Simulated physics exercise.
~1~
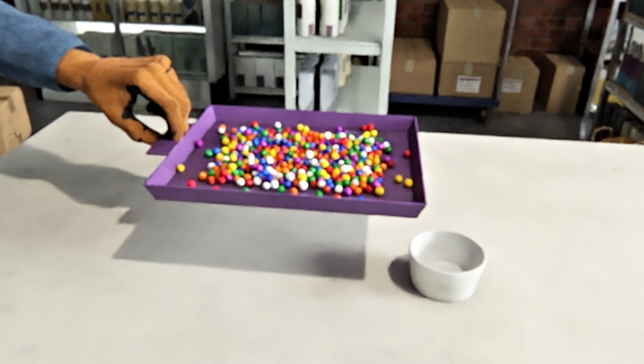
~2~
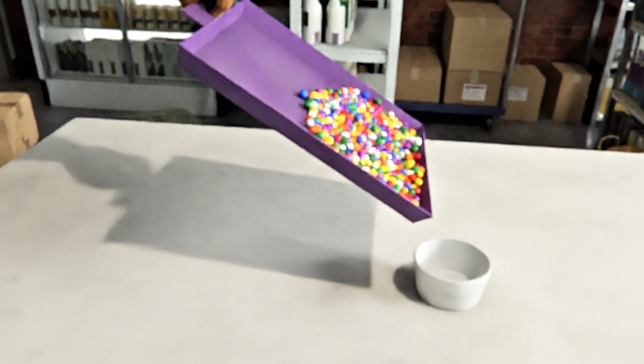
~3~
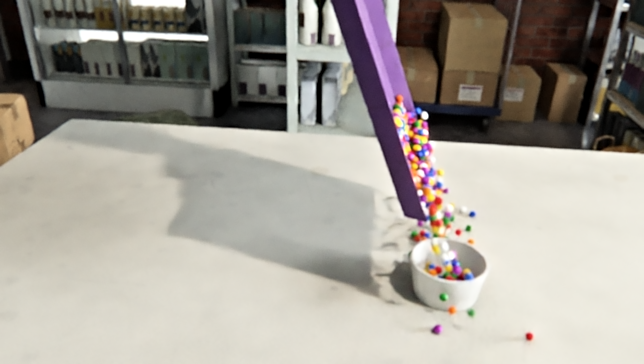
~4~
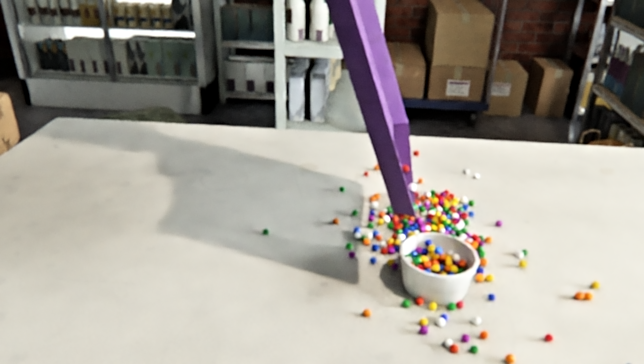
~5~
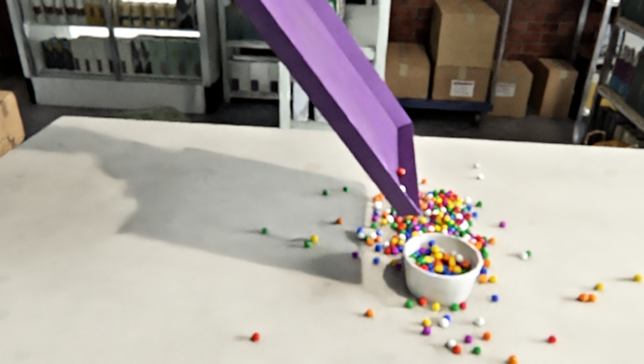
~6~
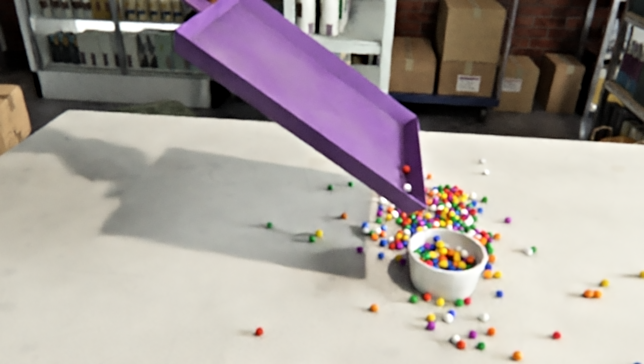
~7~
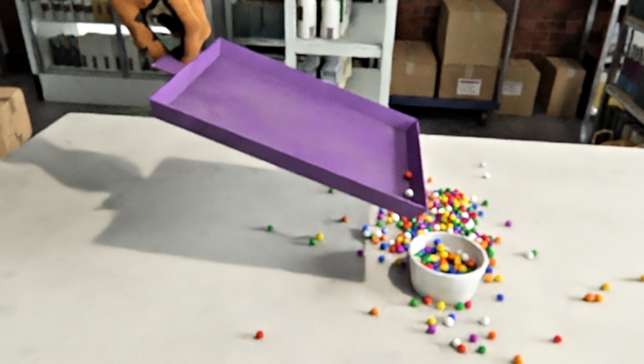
In a storeroom with shelves and cardboard boxes, a hand tipped a purple tray of colourful beads steeply toward a small white bowl, spilling many across the pale table, then tilted the nearly empty tray partway back, leaving more beads outside than inside.
